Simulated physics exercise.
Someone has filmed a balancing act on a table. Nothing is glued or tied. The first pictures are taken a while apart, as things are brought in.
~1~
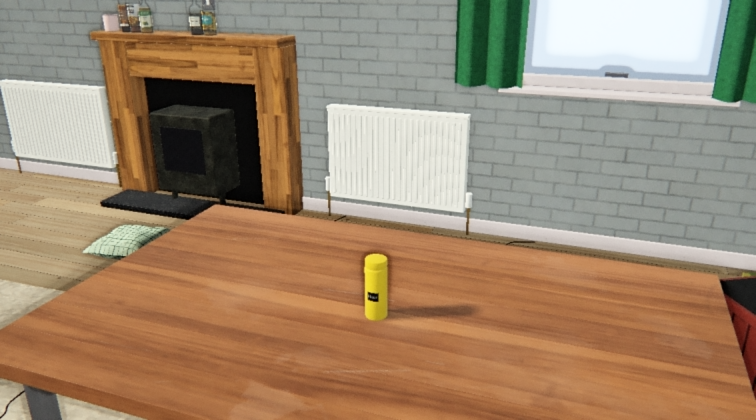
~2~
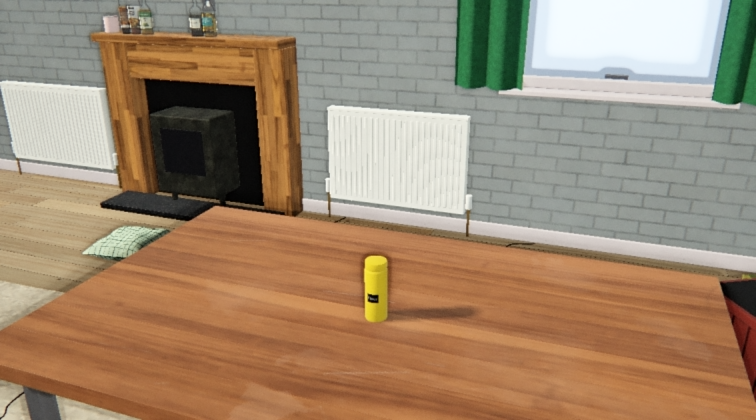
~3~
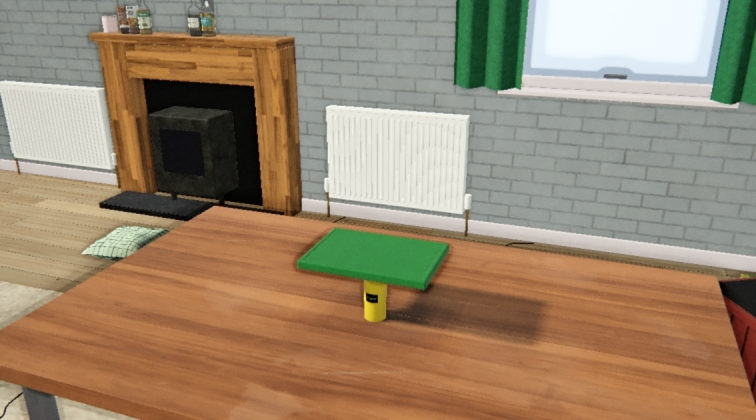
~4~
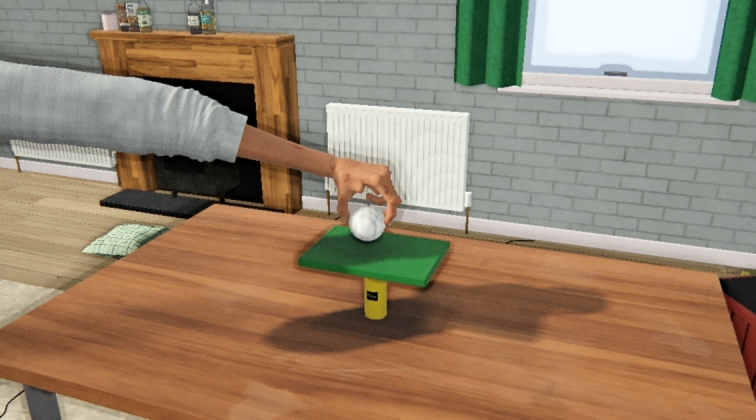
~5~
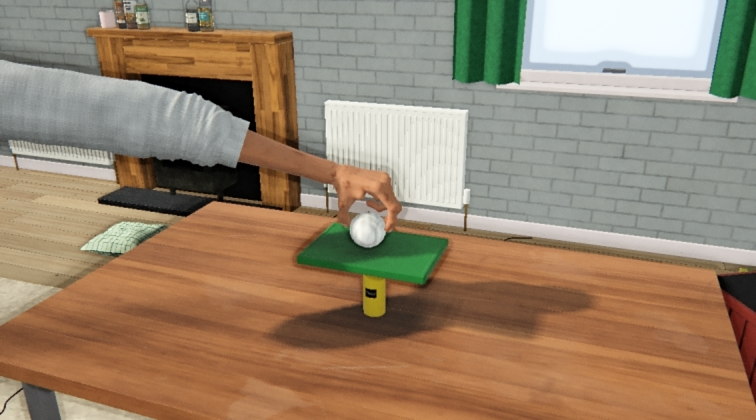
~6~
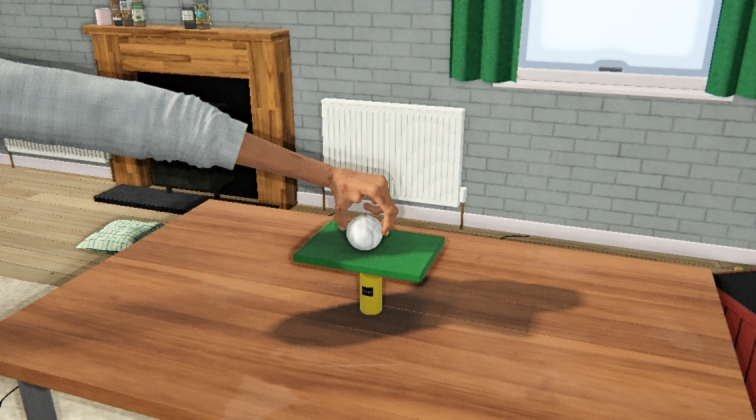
A hand lowering a white onion onto a green board balanced on a yellow shaker, still holding it, on a wooden table.
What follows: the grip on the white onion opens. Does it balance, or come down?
In the end the stack holds.
Then, 0.20 s past the last view, nothing moves.
Then, 0.60 s past the last view, white onion resting near (365, 232).
Finally, all 3 still in place. Final places as the last picture's camera would see them, white onion near (365, 232). The stack stays up.
